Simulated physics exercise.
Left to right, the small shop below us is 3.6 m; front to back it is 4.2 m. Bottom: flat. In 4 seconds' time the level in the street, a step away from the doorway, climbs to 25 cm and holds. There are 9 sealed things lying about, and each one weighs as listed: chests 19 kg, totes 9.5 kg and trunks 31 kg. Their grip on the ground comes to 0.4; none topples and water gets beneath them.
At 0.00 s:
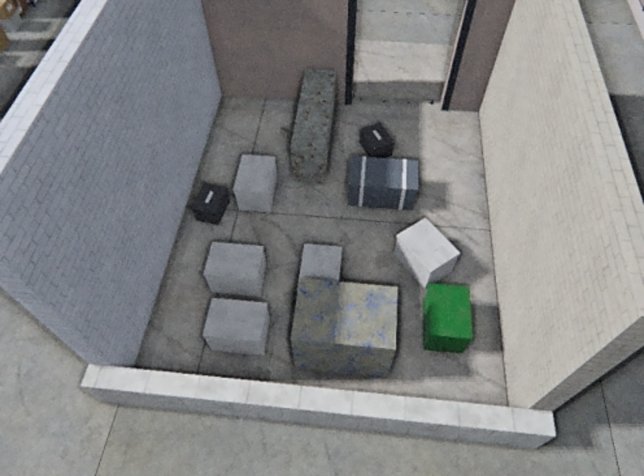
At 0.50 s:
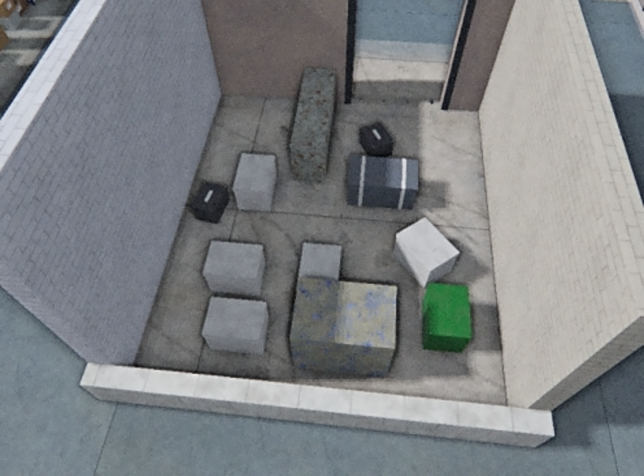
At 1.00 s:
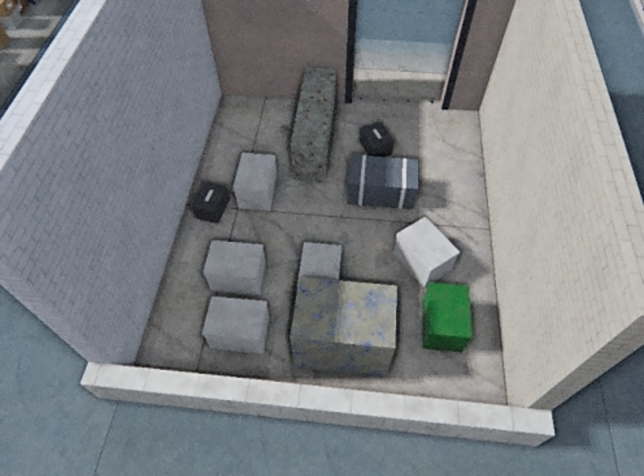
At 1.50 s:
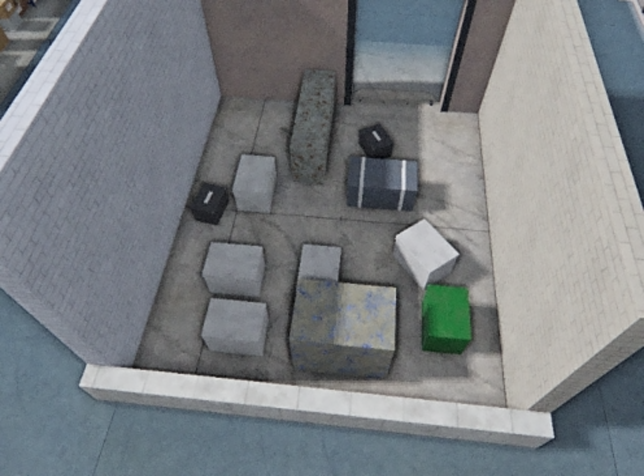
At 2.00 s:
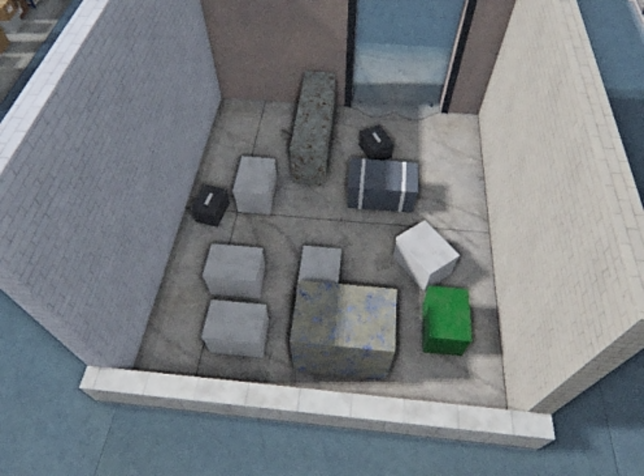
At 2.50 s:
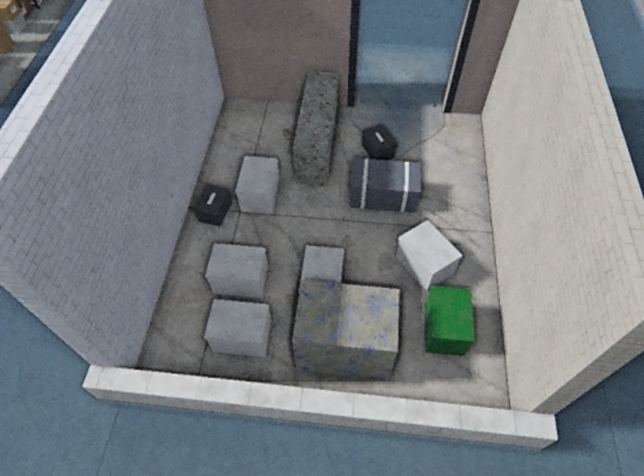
A small walled shop, seen from above, held gray boxes, dark chests and a green chest that all stayed still, while bluish water spread over the street outside and showed beyond the doorway.
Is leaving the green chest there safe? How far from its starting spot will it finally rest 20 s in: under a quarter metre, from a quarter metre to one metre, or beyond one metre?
Watching it, I'd expect a moderate movement overall.
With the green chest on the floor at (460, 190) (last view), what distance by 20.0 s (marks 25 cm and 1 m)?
I'd say it goes a long distance.
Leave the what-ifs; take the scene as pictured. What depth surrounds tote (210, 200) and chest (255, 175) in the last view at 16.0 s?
I'd estimate 24 cm for the first and 18 cm for the second.
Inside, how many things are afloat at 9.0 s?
7.
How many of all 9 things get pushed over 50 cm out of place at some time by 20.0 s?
I make that 9.
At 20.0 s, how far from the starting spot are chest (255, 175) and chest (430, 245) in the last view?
Net displacement, in order: 140 cm; 80 cm.
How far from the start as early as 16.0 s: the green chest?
Close to 60 cm.
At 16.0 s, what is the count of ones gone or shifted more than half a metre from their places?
Result: 9.
After 4.0 s the green chest is near (452, 313), 0.0 m from its start, aground; 0 afloat.
After 9.0 s the green chest is near (419, 364), 0.7 m from its start, afloat; 7 afloat.
After 16.0 s the green chest is near (418, 362), 0.7 m from its start, afloat; 9 afloat.
After 20.0 s the green chest is near (419, 361), 0.7 m from its start, afloat; 9 afloat.
